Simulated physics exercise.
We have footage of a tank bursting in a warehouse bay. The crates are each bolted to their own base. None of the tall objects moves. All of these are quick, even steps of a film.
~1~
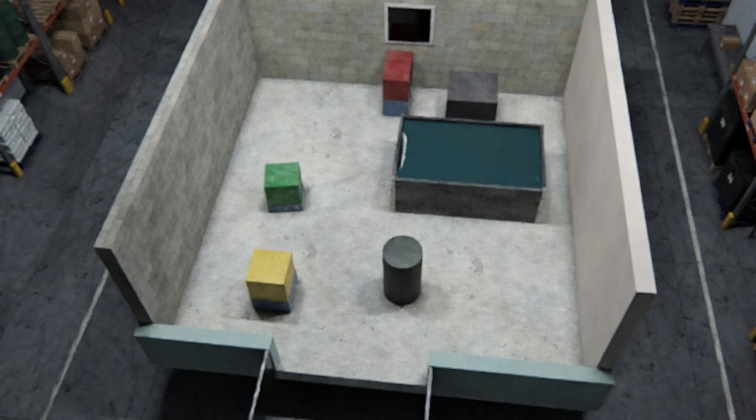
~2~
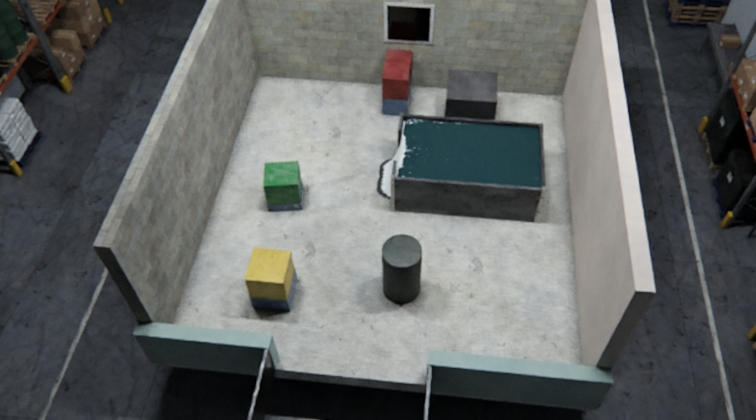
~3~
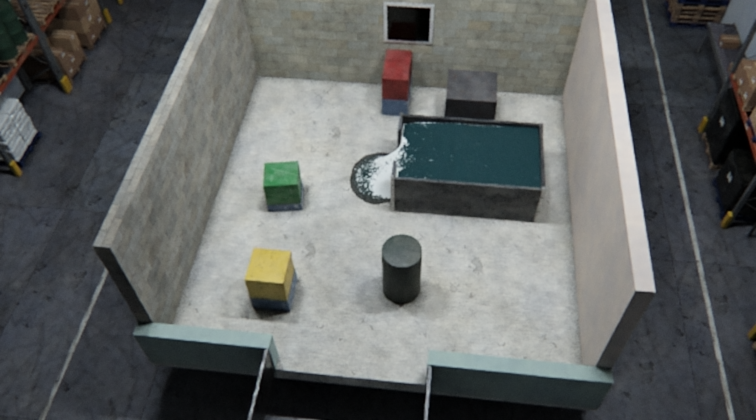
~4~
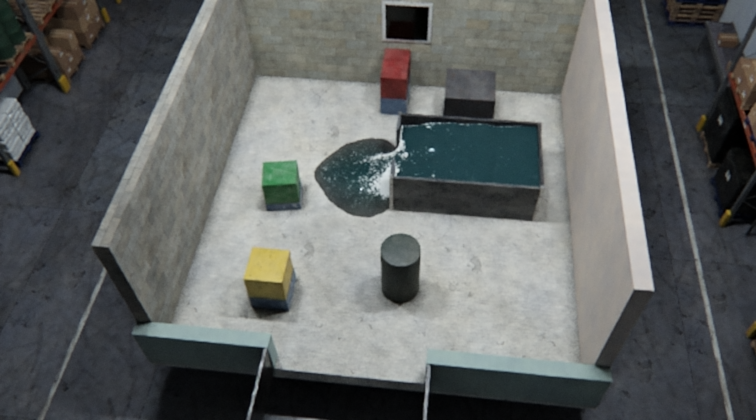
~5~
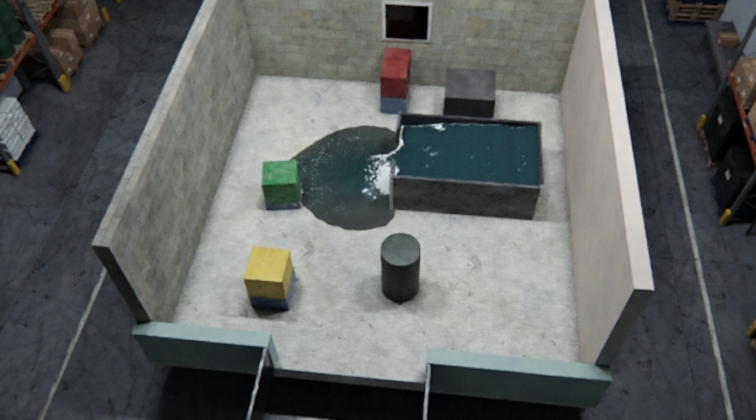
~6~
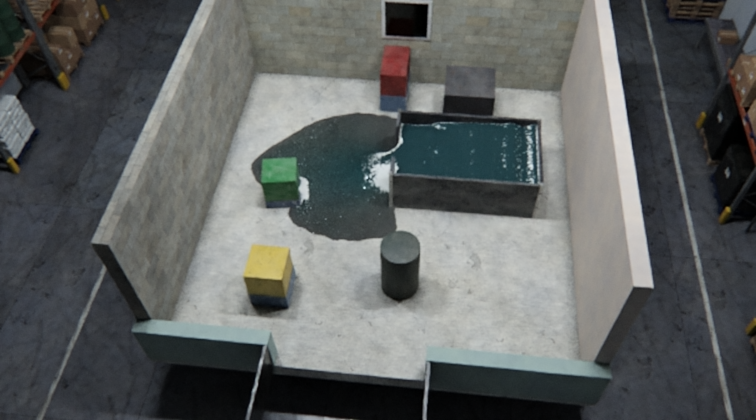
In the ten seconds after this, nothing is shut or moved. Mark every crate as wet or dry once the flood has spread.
Green crate: Wet, red crate: Dry, yellow crate: Dry.
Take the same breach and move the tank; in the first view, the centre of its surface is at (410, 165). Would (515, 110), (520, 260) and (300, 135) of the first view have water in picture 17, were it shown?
Results in order - left untouched, left untouched, swamped.
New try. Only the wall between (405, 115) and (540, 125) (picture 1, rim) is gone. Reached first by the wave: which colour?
The crate marked red comes first.
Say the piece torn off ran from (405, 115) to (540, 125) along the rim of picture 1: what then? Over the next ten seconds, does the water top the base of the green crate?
Looking at it, the green crate is left untouched.
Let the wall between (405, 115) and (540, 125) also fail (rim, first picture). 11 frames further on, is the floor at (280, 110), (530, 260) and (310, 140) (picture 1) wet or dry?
Taking the points one after the other, they come out inundated, not soaked and inundated.
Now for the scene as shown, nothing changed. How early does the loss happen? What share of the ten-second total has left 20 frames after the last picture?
Around 5 % of the total, roughly.
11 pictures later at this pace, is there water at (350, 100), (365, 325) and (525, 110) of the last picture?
Status by point, in sequence: Waterlogged; unwetted; unwetted.
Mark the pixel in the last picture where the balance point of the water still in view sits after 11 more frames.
I'd put it at around (389, 173).
A moment on, water covers 30 % of the floor; the green crate water round its plinth, the red crate water round its plinth, the yellow crate water round its plinth.
Next, water covers 40 % of the floor; the green crate water round its plinth, the red crate water round its plinth, the yellow crate water round its plinth.
Then, water covers 50 % of the floor; the green crate water round its plinth, the red crate water round its plinth, the yellow crate water round its plinth.
Later, water covers 70 % of the floor; the green crate water round its plinth, the red crate water round its plinth, the yellow crate water round its plinth.
In the end, water covers 95 % of the floor; the green crate was topped, the red crate stayed above the water, the yellow crate stayed above the water.
